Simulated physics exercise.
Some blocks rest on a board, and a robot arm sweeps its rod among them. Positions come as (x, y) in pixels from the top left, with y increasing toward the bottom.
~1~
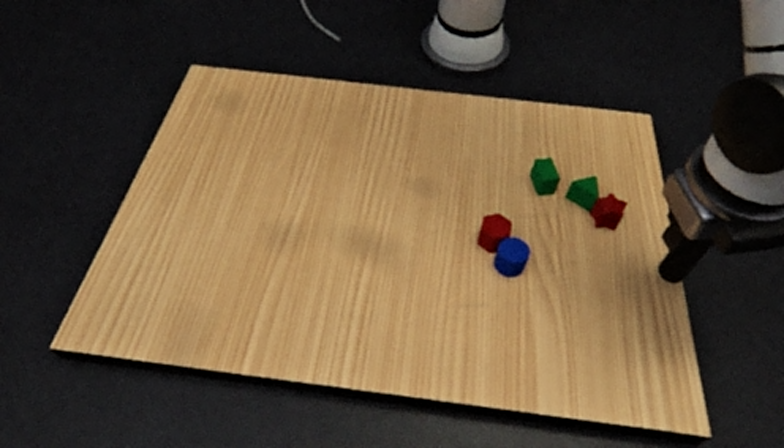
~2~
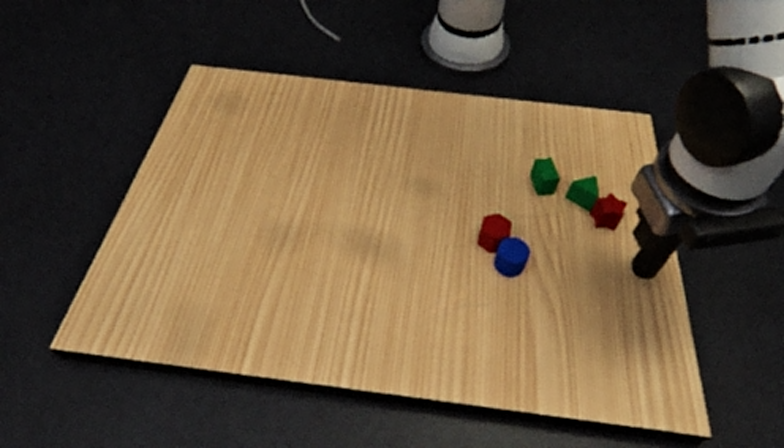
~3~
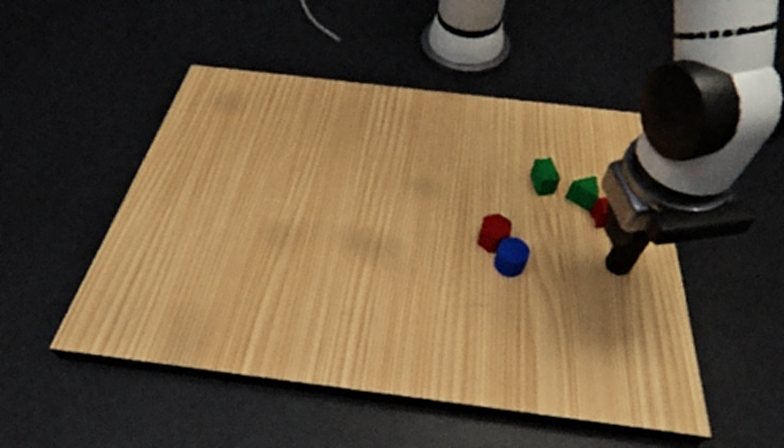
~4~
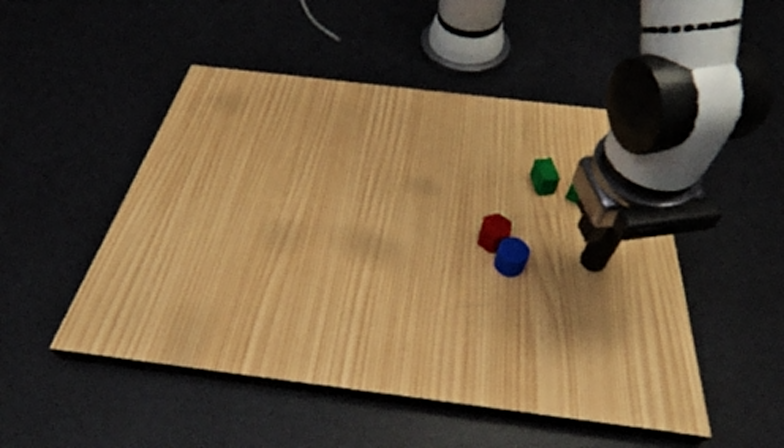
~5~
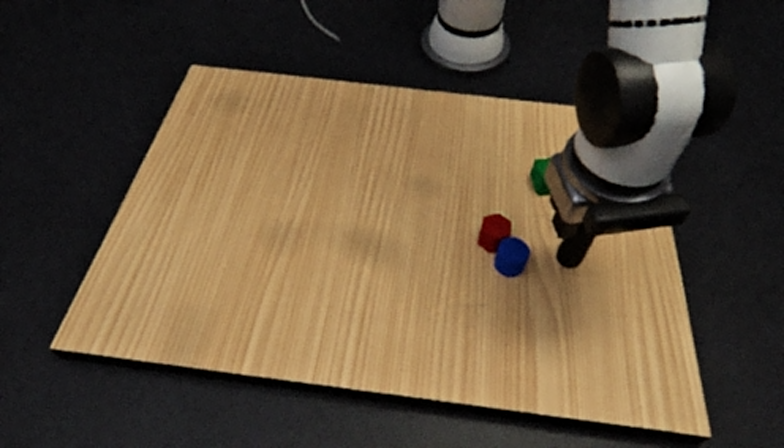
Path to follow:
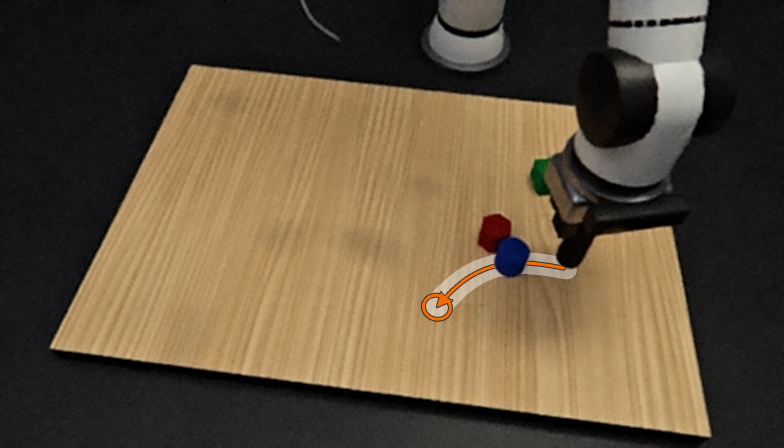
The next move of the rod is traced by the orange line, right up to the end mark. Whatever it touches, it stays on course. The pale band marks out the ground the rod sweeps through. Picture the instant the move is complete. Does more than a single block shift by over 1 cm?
I expect not.
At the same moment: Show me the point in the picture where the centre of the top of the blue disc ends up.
The centre of its top will be at (433, 258).
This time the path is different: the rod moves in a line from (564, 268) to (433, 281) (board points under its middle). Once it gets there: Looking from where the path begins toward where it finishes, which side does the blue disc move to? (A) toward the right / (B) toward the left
(A)
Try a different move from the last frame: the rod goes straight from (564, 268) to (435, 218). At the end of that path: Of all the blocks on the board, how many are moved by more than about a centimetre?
My guess is two.
The line goes from (564, 268) via (515, 263) and (471, 276), ending at (437, 307).
The first path, step by step. One third of the way, rod at (517, 254); blue disc at (491, 250).
Two thirds of the way, rod at (472, 268); blue disc at (445, 255).
At the end, rod at (439, 298); red hexagon unmoved; blue disc at (433, 258).
